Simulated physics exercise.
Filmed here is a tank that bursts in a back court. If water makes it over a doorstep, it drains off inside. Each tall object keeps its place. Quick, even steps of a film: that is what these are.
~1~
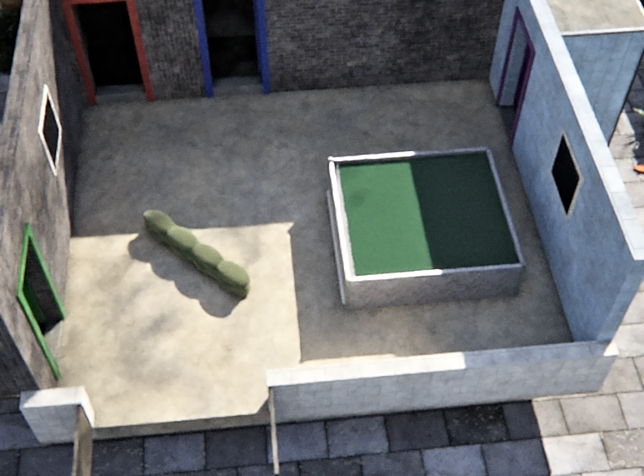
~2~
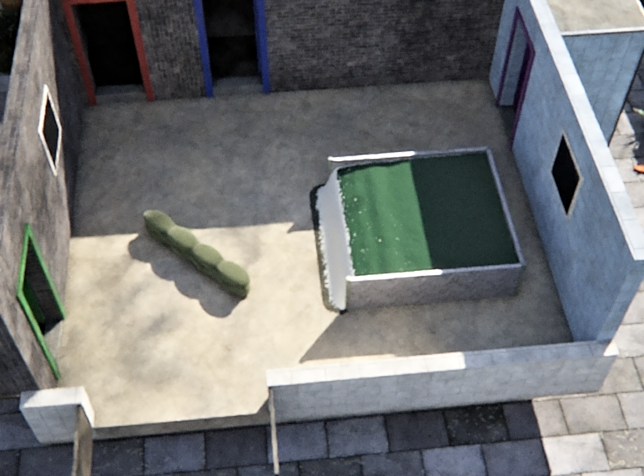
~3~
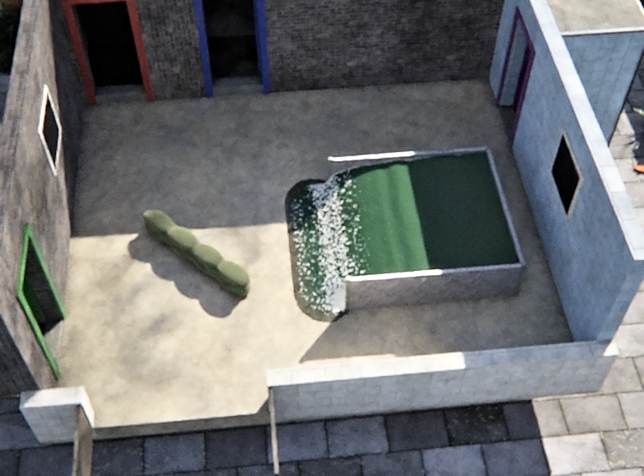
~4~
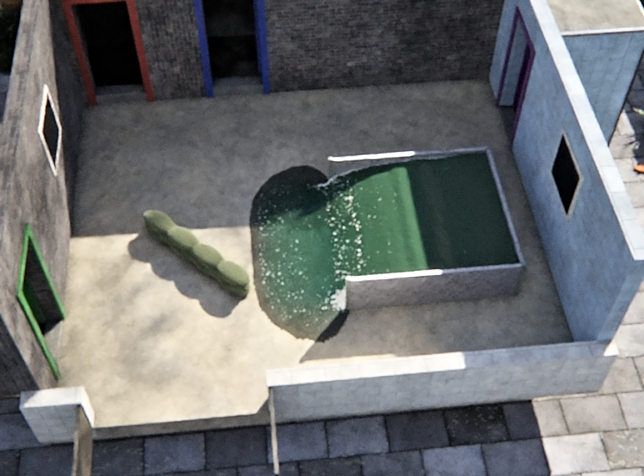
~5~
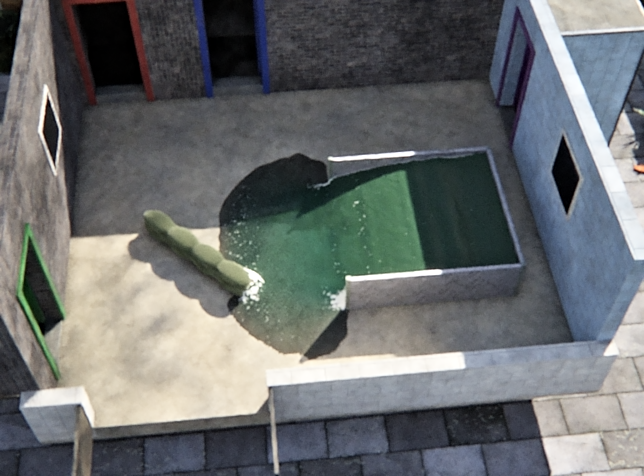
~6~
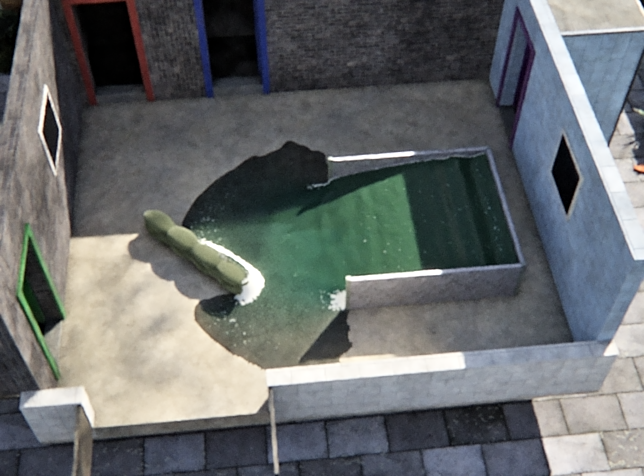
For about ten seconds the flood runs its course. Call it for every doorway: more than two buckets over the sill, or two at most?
My call: The purple door more than two; the blue door two at most; the red door more than two; the green door more than two.
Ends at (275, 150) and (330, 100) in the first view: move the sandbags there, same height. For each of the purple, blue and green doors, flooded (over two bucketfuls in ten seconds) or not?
So, purple door holds the line; blue door holds the line; green door exceeds the limit.
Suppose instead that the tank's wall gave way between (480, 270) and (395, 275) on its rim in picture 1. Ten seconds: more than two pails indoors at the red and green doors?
In brief, the red one stops short; the green one goes past the mark.
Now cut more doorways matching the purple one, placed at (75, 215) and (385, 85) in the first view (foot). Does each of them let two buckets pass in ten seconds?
In turn, the first comes in higher and the second comes in lower.
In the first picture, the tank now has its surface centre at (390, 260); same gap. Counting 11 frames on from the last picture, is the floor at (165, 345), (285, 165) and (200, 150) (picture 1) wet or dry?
Taking the three spots in that order, I'd say drenched, then spared, then drenched.
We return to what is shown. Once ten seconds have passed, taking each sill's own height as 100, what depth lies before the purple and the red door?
The first comes to about 190 percent, the second to about 20 percent.
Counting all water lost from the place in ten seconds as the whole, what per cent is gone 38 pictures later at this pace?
Some 60 per cent.
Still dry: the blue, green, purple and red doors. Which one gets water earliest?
First in line is the green-painted one.
A moment on, water covers 35 % of the floor; the purple door not reached, the blue door not reached, the red door not reached, the green door not reached.
Next, water covers 50 % of the floor; the purple door not reached, the blue door not reached, the red door not reached, the green door under two buckets in.
Then, water covers 50 % of the floor; the purple door not reached, the blue door wet at the sill, nothing in, the red door over two buckets in, the green door over two buckets in.
Later, water covers 80 % of the floor; the purple door wet at the sill, nothing in, the blue door wet at the sill, nothing in, the red door far over two buckets in, the green door over two buckets in.
In the end, water covers 95 % of the floor; the purple door over two buckets in, the blue door wet at the sill, nothing in, the red door far over two buckets in, the green door over two buckets in.
